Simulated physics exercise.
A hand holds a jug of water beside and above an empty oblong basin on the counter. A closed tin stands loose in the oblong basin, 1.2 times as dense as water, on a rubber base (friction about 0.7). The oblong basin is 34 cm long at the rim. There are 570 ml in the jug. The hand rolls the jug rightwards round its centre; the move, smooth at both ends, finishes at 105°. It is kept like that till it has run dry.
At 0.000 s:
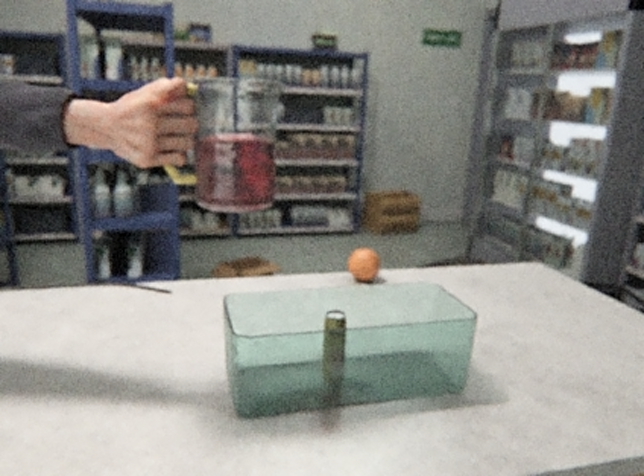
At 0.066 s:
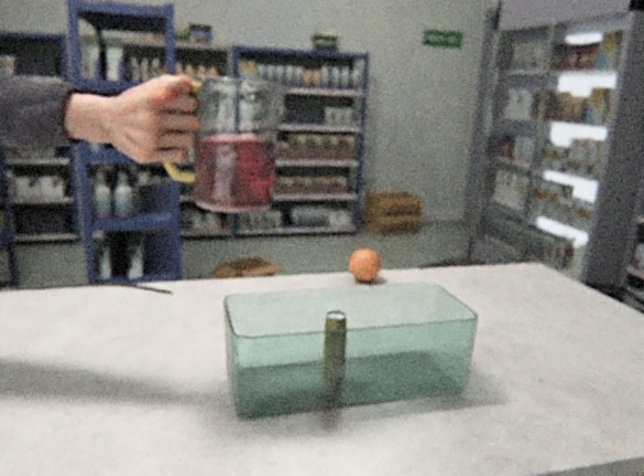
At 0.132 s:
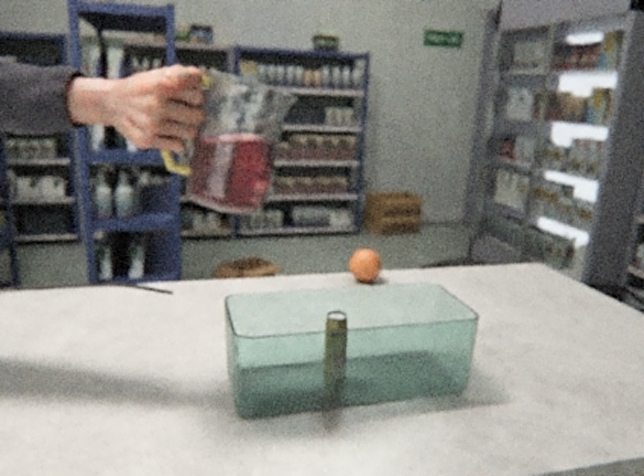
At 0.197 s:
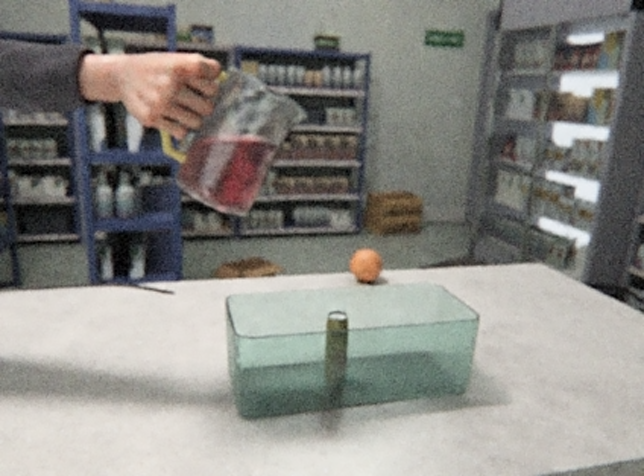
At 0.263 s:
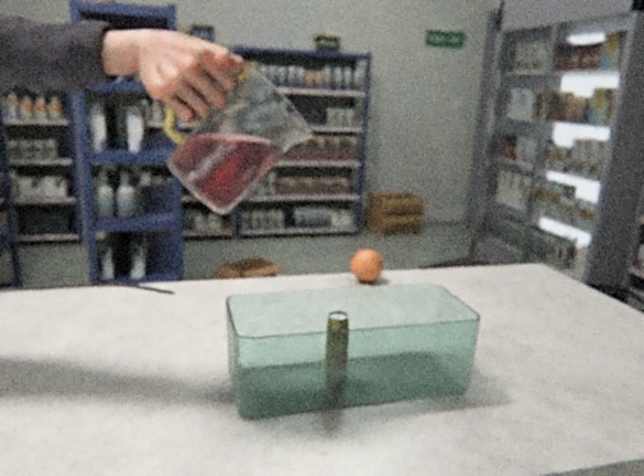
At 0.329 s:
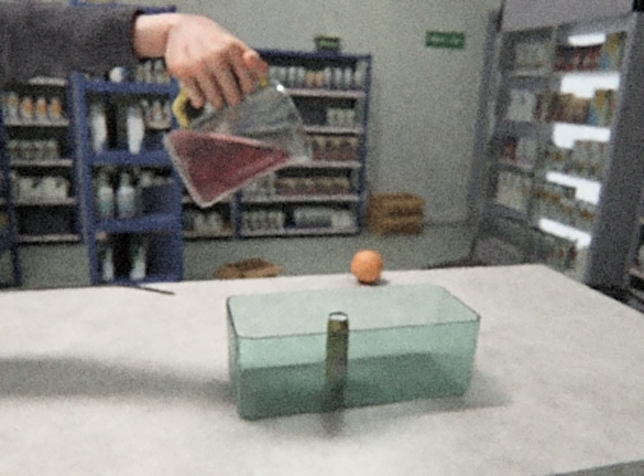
In a shop-like room, a hand tilting a glass jug of red liquid steadily rightwards above a green see-through basin.
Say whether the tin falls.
It keeps standing.
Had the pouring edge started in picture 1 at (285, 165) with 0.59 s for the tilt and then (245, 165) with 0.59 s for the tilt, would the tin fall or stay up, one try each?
First it goes over; then it remains upright.
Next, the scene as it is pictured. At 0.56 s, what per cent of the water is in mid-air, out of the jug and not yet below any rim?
Some 30 per cent.
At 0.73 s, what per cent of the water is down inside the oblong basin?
Near 38 in a hundred.
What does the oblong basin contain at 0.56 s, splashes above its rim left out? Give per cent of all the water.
Some 1 per cent.
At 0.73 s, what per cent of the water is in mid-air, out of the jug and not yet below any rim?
About 36 per cent.
By 0.56 s the tilt is 104° and 69 per cent is still to pour; the tin stands where it began.
By 0.73 s the tilt is 105° and 26 per cent is still to pour; the tin stands where it began.
By 0.90 s the tilt is 105° and 7 per cent is still to pour; the tin stands where it began.
By 1.09 s the tilt is 105° and 1 per cent is still to pour; the tin stands where it began.
At rest the tin stands where it began.
